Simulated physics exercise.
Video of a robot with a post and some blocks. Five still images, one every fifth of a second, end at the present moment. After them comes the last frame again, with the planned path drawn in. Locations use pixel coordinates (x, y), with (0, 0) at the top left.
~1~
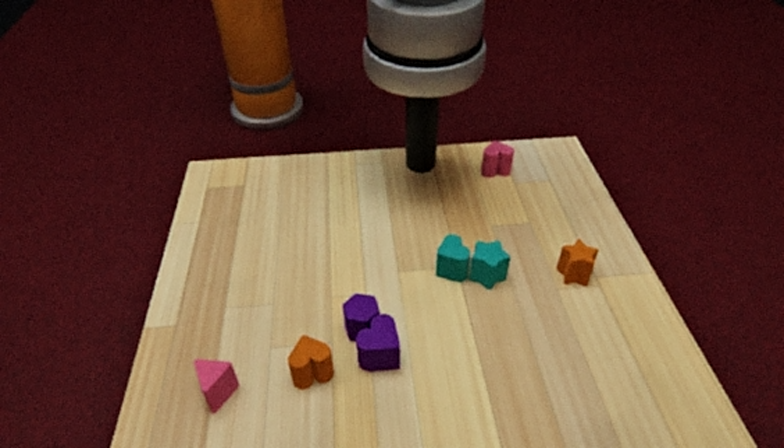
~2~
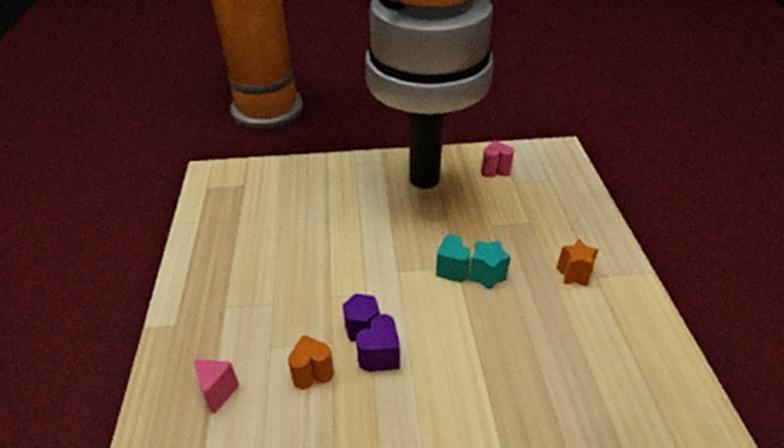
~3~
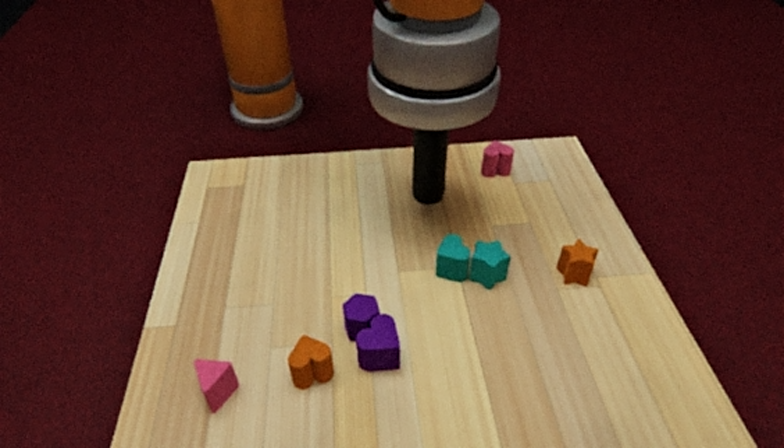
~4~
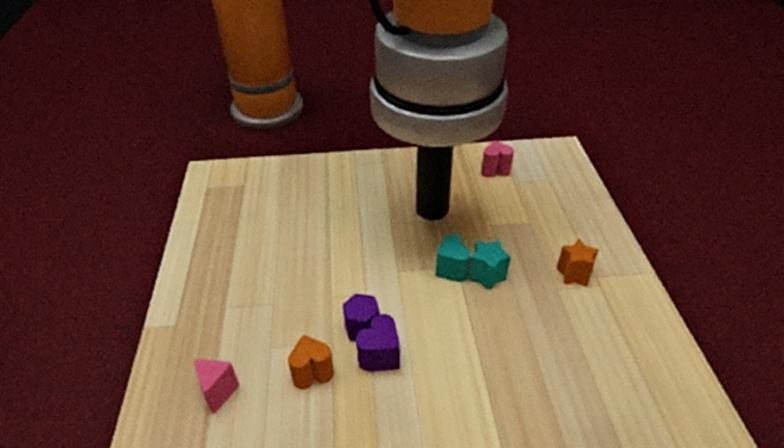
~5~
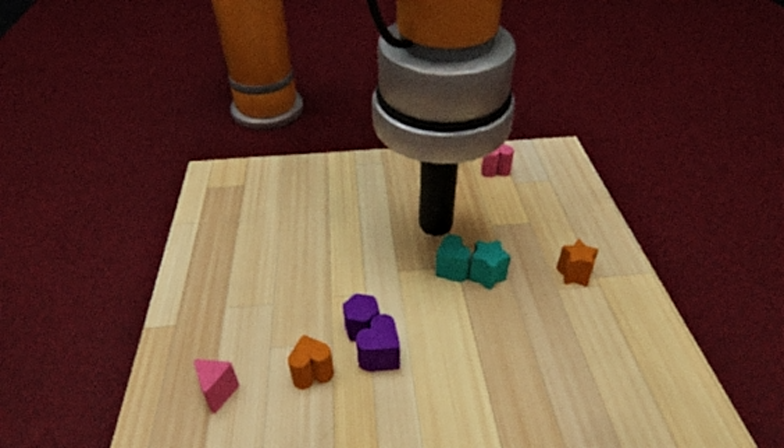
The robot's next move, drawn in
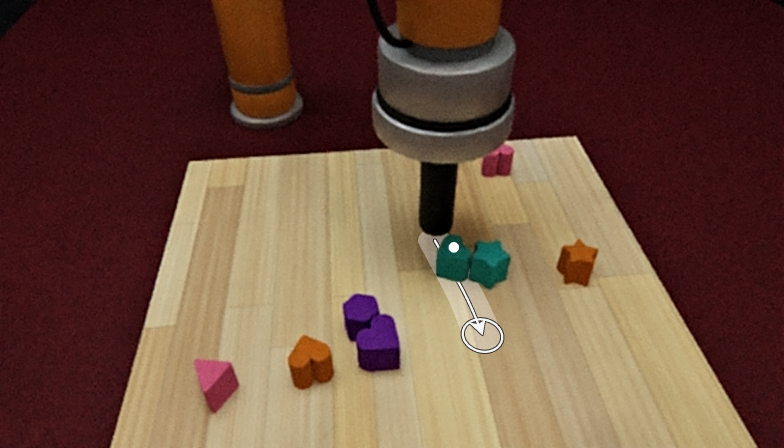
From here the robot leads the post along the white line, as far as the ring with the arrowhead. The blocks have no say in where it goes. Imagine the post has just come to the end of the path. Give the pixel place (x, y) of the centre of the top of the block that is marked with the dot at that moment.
Located at (474, 339).
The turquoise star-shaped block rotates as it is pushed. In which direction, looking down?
Bird's-eye view: Counterclockwise.
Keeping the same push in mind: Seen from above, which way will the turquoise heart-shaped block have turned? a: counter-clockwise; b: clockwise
b: Clockwise.
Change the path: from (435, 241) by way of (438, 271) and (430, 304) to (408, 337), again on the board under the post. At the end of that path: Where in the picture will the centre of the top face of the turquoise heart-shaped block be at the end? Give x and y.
I'd say the turquoise heart-shaped block ends with its top centre at (468, 292).
The line goes from (435, 241) via (451, 268) and (468, 300), ending at (482, 335); the dot is on the turquoise heart-shaped block.
The first path, step by step. One third of the way, post at (452, 254); turquoise heart-shaped block at (464, 272), turned 15° clockwise.
Two thirds of the way, post at (470, 286); turquoise heart-shaped block at (472, 305), turned 50° clockwise; turquoise star-shaped block at (496, 259), turned 50° anticlockwise.
At the end, post at (485, 321); turquoise heart-shaped block at (474, 339), turned 100° clockwise; turquoise star-shaped block at (496, 259), turned 50° anticlockwise.
